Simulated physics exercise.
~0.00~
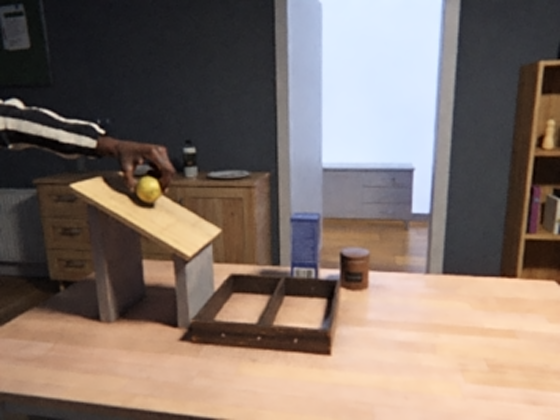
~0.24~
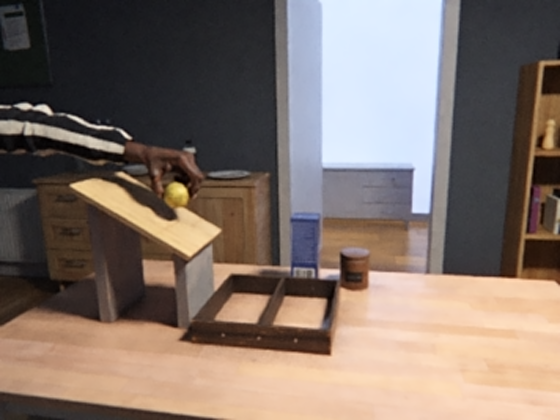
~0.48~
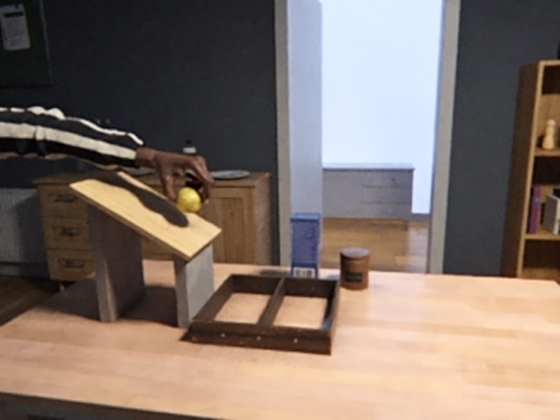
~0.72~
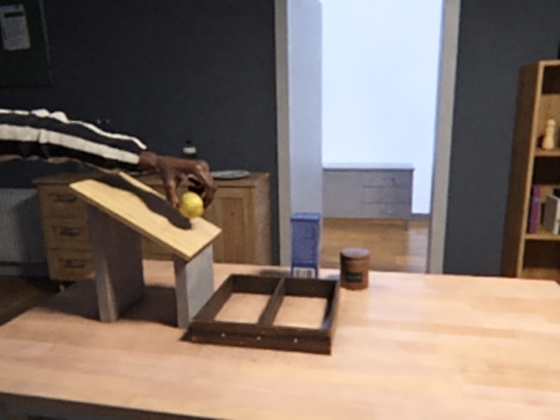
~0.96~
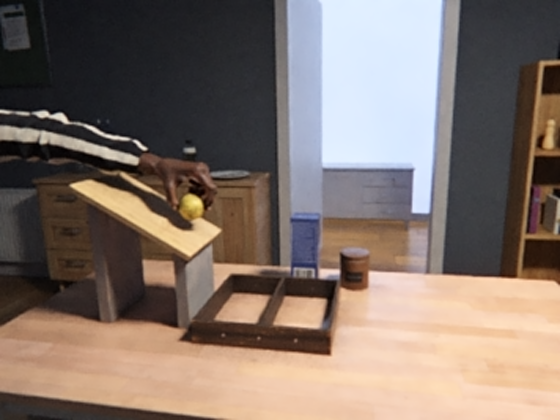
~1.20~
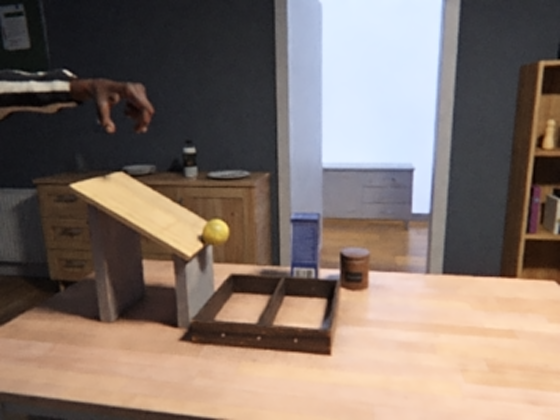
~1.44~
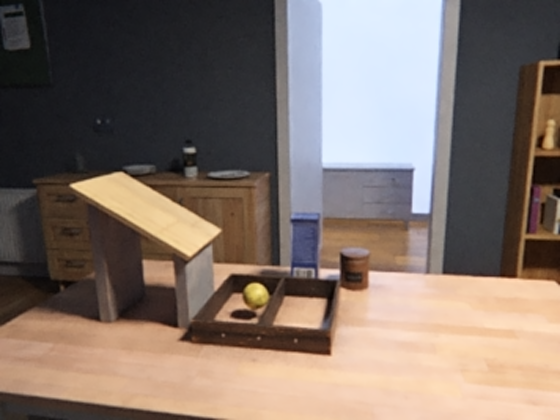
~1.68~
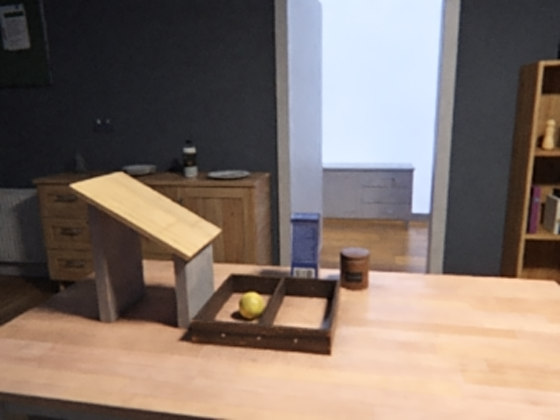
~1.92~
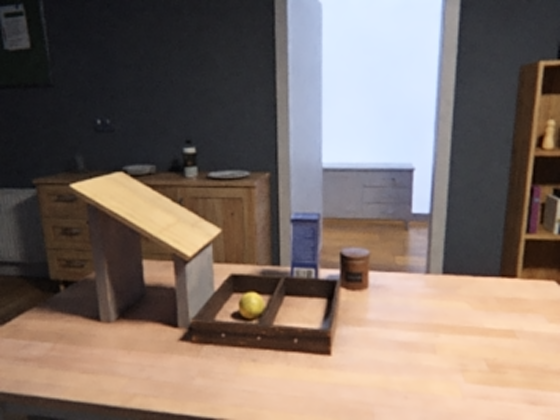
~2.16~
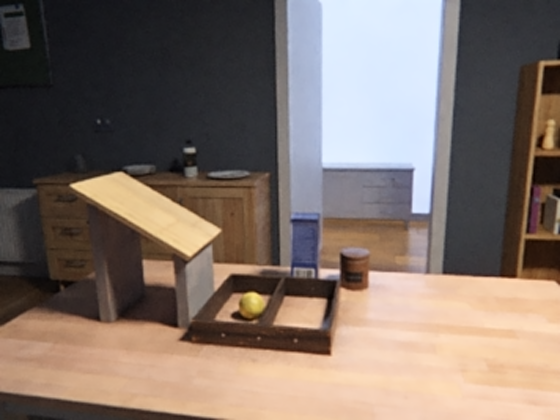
A hand in a black-and-white striped sleeve holds a yellow ball on a sloping wooden ramp, seen from across a pale wooden table in a dim room. An open dark tray with two bays sits at the foot of the ramp, with a blue carton and a brown jar standing behind it. The hand moves the ball down the slope to the right and pauses near the lower end. It then lets go and draws back as the ball leaves the ramp's edge. The ball drops into the nearer, left bay, settles and stays there, while the carton and jar remain in place.
